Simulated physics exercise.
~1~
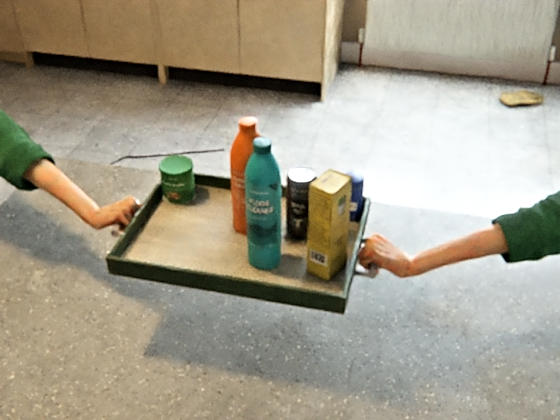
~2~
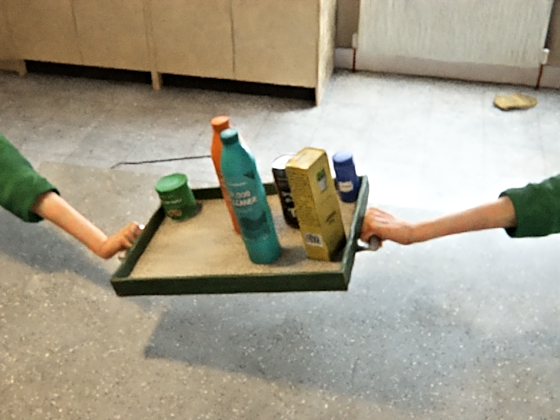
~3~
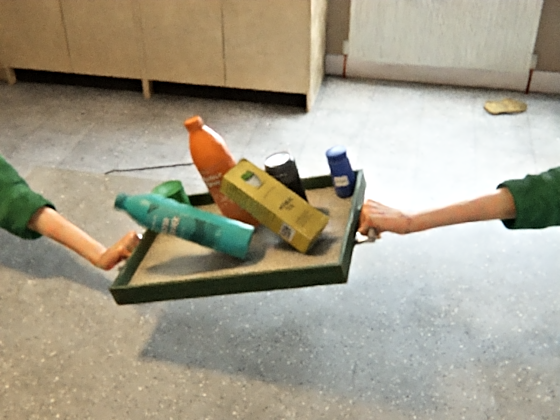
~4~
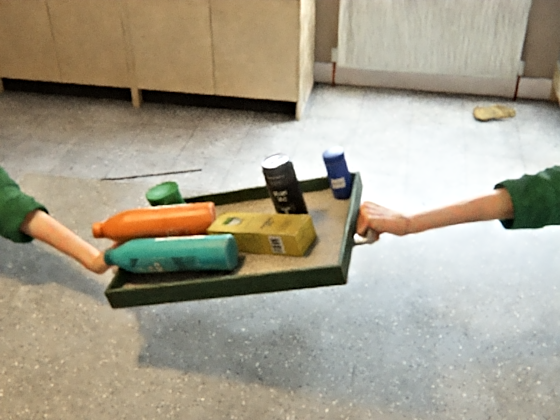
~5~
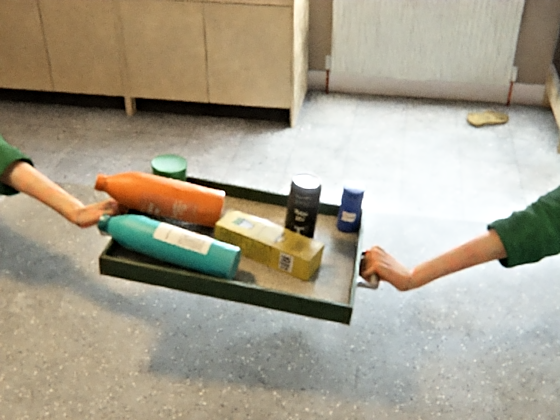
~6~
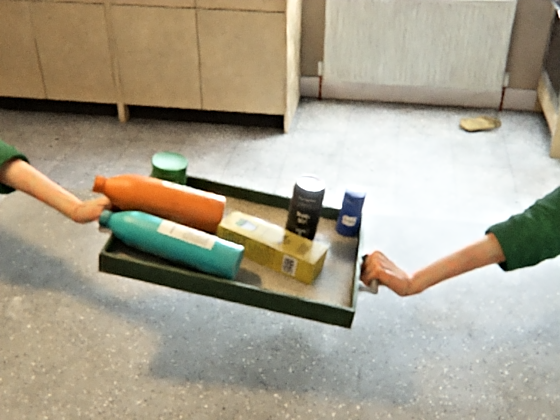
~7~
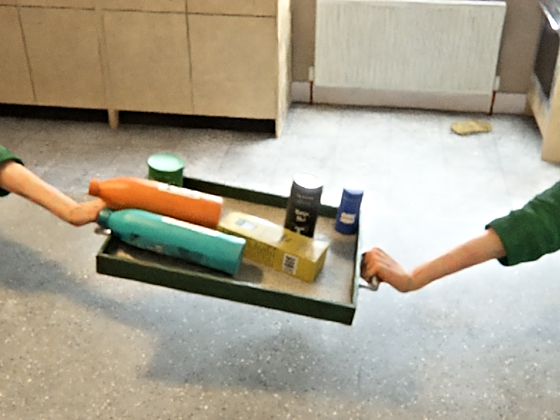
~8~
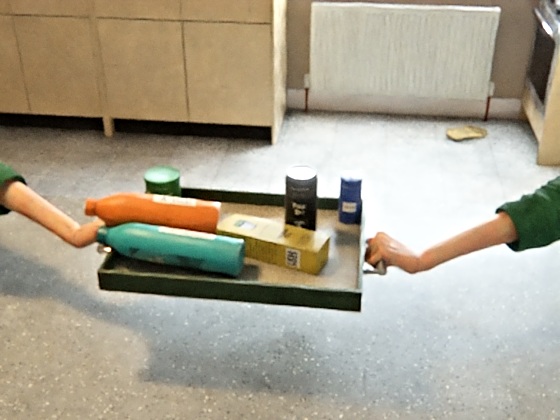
Two bottles, one orange and one turquoise, and a yellow carton toppled onto their sides as two hands tipped a green-rimmed tray down to the left, then the other way and back to level, with everything still aboard and the tin, can and shaker upright.
